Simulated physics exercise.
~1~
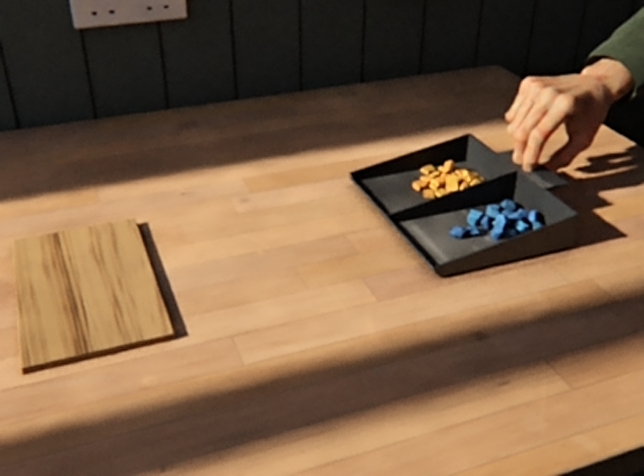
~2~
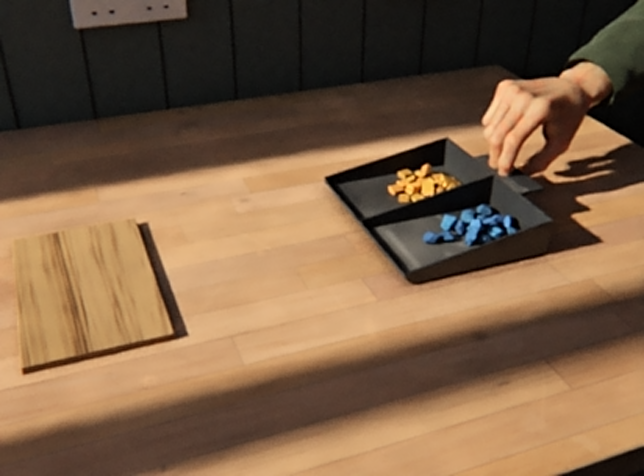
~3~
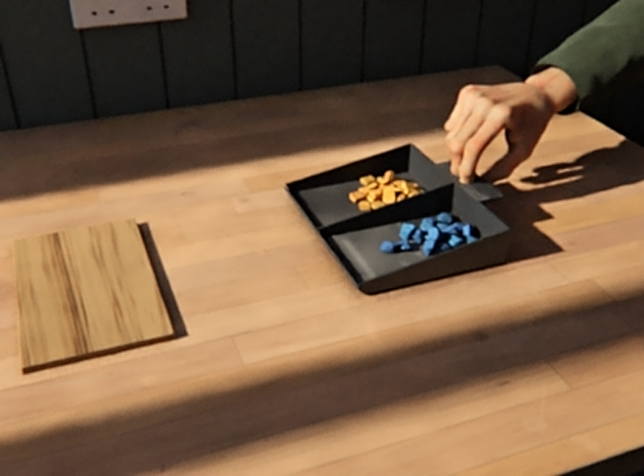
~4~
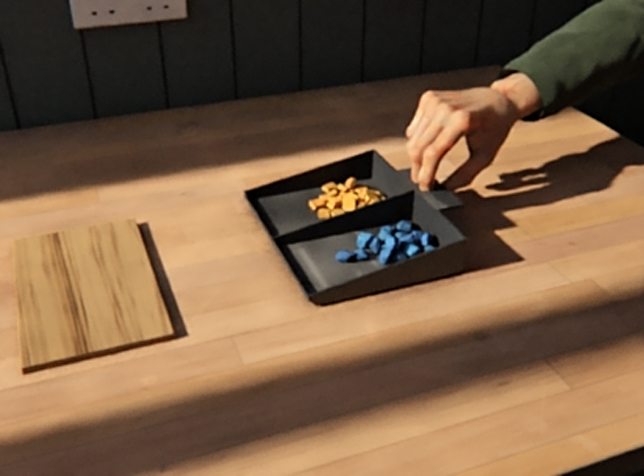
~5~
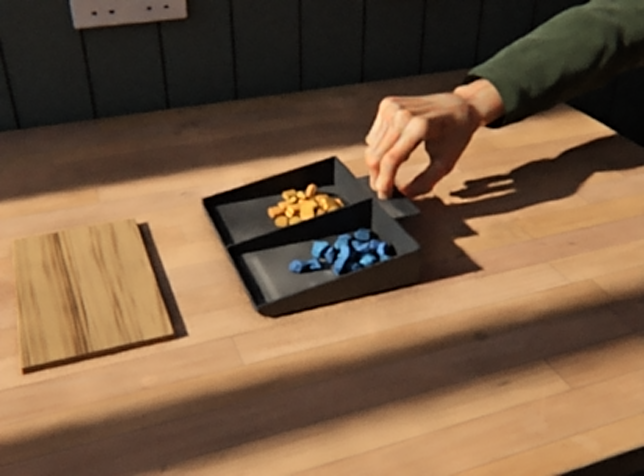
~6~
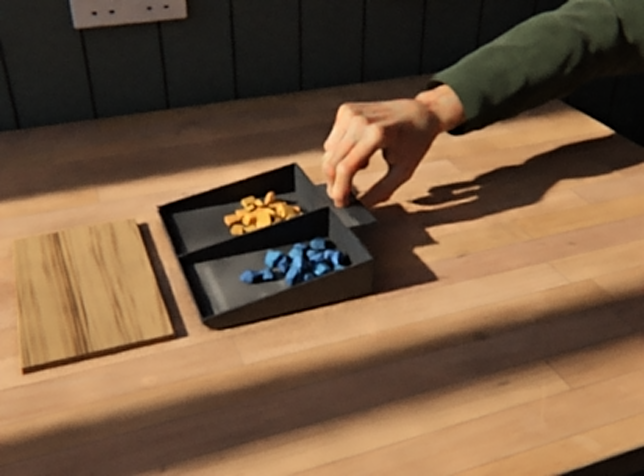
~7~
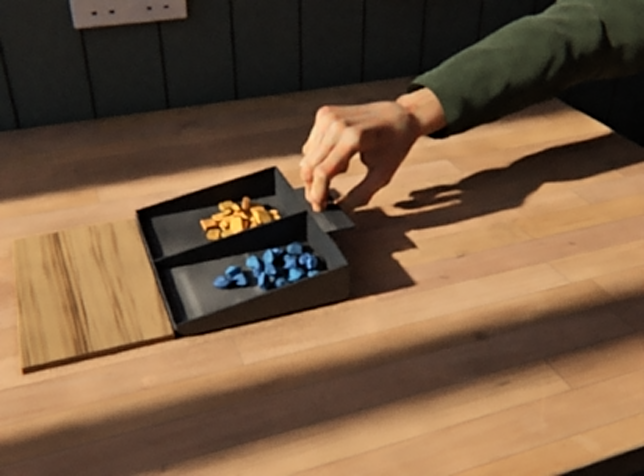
In this clip, a hand slides a dark two-part tray holding orange pieces in the back section and blue pieces in the front leftward across a wooden table, until it stops against a flat wooden board with both portions still inside.
